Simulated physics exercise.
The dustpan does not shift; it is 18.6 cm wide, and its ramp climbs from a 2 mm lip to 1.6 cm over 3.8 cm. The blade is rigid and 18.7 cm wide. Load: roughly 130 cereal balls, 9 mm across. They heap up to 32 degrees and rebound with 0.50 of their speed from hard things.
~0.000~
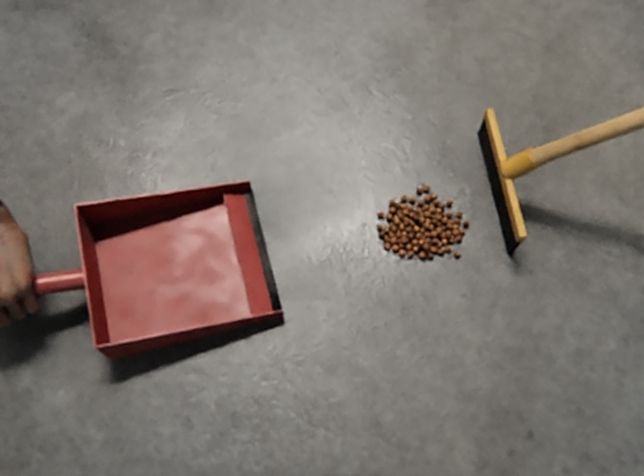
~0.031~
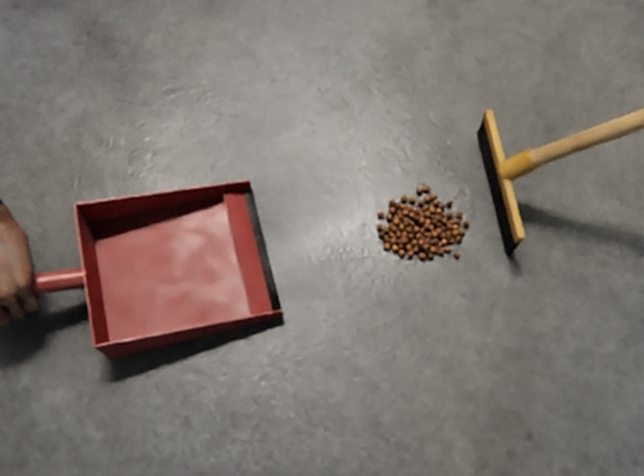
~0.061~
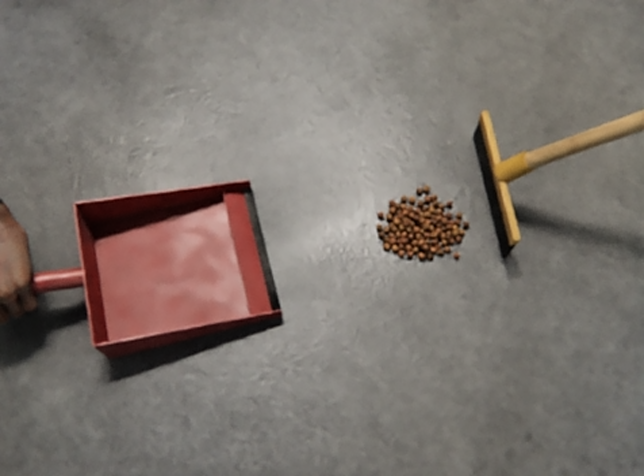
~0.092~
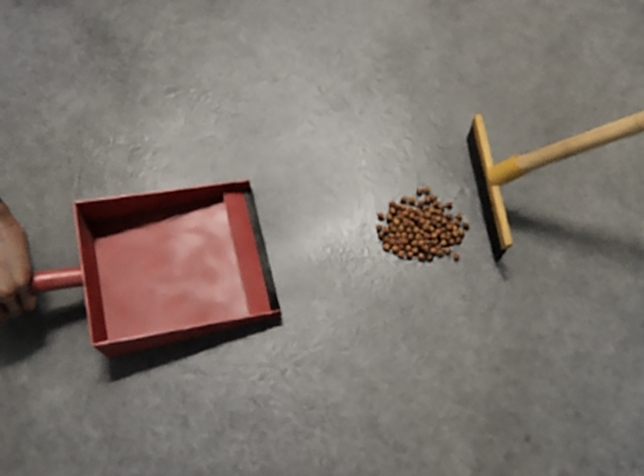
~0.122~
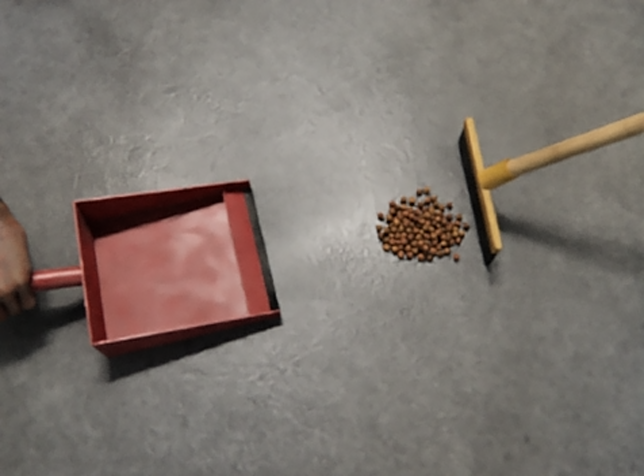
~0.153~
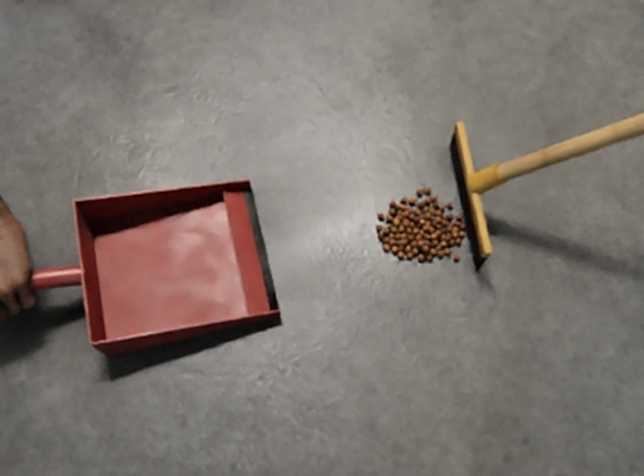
A hand at the left held a red dustpan still on a gray floor while a wooden-handled broom with a flat black edge slid left from the right, reaching the edge of a small pile of brown balls.
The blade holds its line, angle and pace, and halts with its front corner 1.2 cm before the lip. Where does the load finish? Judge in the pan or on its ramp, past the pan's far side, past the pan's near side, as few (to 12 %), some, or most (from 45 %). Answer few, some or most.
In the pan or on its ramp: Some; past the pan's far side: Few; past the pan's near side: Few.
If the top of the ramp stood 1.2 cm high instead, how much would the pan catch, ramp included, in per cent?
In that case some 35 per cent.
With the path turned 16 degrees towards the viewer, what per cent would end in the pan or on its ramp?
It would be near 0 per cent.
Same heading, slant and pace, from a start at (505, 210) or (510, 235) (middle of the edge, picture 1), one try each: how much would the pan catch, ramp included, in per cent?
About 20 and 15 per cent.
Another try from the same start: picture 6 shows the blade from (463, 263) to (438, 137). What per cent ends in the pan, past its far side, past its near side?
Pan 30, far 5, near 10.
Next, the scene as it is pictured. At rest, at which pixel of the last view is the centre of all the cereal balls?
Around (271, 263).
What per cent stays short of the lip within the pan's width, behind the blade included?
Roughly 65 per cent.
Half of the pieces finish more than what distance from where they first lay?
Roughly 22 cm.
After 0.42 s, middle of the blade 15 cm from the lip; 0 % over the lip, far side 0 %, near side 0 %.
After 0.60 s, middle of the blade 7 cm from the lip; 0 % over the lip, far side 0 %, near side 5 %.
After 0.90 s, middle of the blade 2 cm from the lip; 30 % over the lip, far side 0 %, near side 5 %.
By 1.2 s all is still; pan 30 %, far side 0 %, near side 5 %, in front of the lip or behind the blade 65 %.
